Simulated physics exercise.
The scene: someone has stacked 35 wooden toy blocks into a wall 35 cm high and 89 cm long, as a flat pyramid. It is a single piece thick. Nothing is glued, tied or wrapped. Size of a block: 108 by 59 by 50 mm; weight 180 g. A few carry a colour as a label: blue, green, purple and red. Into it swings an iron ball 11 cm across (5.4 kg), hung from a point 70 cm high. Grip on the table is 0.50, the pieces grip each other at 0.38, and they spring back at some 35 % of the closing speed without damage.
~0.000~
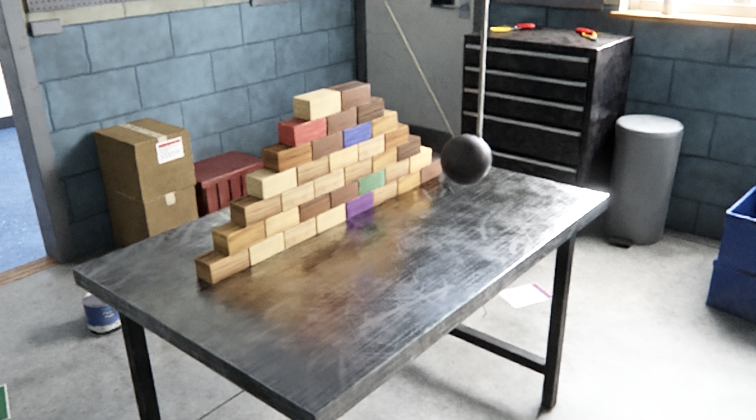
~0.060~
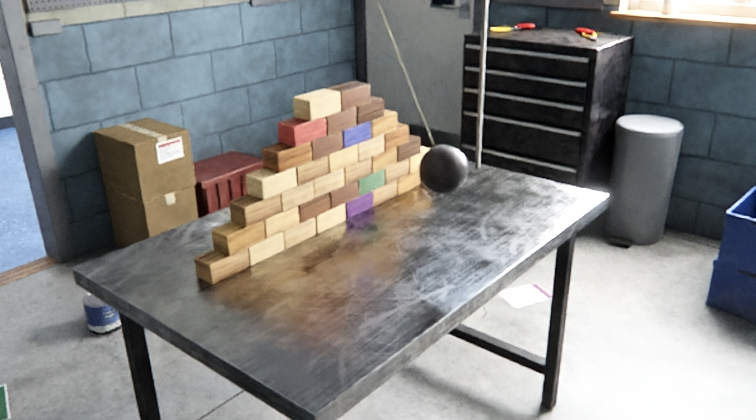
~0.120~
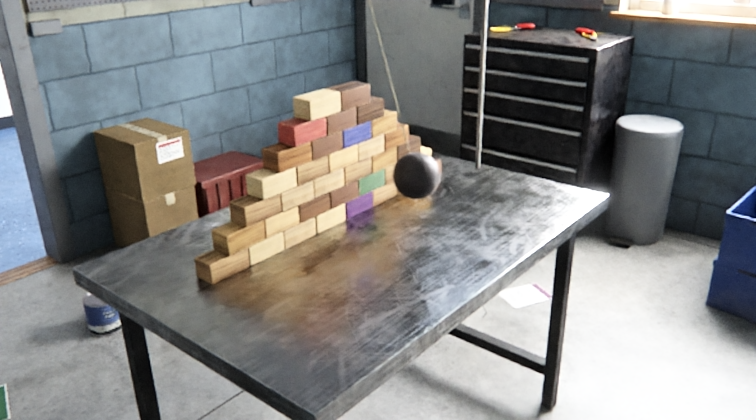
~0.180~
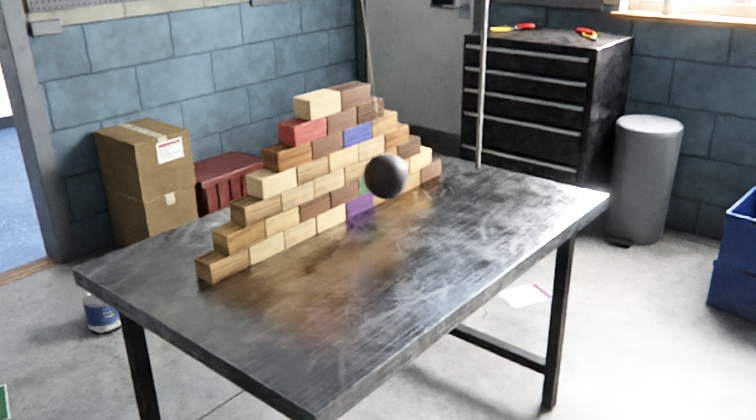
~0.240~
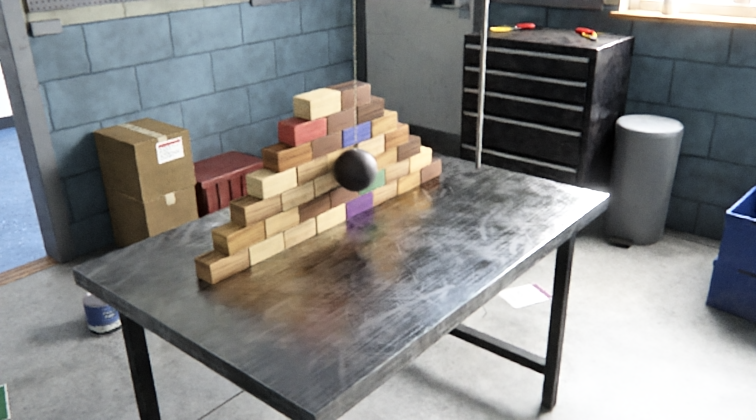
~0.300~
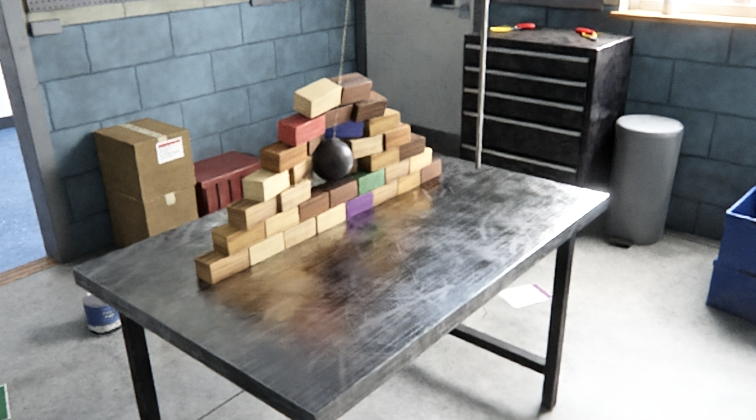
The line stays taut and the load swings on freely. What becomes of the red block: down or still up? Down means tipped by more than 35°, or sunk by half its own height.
The red block falls.
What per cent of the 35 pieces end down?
Roughly 40 per cent of them.
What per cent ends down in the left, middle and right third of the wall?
Left 10, middle 80, right 0 per cent.
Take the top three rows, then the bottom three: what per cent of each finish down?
Top 90, bottom 10 per cent.
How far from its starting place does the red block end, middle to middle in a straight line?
About 24 cm.
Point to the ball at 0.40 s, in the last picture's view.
Near (300, 138).
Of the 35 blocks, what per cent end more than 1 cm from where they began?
Shifted: 55 per cent.
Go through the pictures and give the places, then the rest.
In the first frame (each place is the centre of the face we see best), ball (472, 156) line 35° before plumb; red block (311, 132); blue block (358, 135); purple block (360, 205); all as stacked.
Ball (450, 168) line 28° before plumb; red block (311, 132), in the second frame.
Ball (423, 177) line 19° before plumb; red block (311, 132), in the third frame.
Ball (392, 181) line 9° before plumb; red block (311, 132), in the fourth frame.
Ball (361, 177) line 2° past plumb; red block (311, 131); 3 have shifted, in the fifth frame.
Ball (336, 169) line 11° past plumb; red block (311, 131) tilted 8°; blue block (345, 129) tilted 9°; green block (372, 182); steepest lean 18°, the block at (318, 89); 20 have shifted, in the sixth frame.
By 0.40 s, line 24° past plumb; 4 of the 35 blocks down; red block tilted 28°; blue block tilted 10°.
By 0.58 s, line 36° past plumb; 11 of the 35 blocks down; red block on its side; blue block tilted 62°, 16 cm lower.
By 0.82 s, line 23° past plumb; 13 of the 35 blocks down; red block upside down; blue block on its side.
By 1.12 s, line 7° before plumb; 14 of the 35 blocks down; red block upside down; blue block on its side.
When it is over (1.8 s), line plumb; 14 of the 35 blocks down; red block upside down; blue block on its side; purple block moved 4 mm. In pixels of the last frame, middles, red block near (344, 190), blue block near (334, 165).
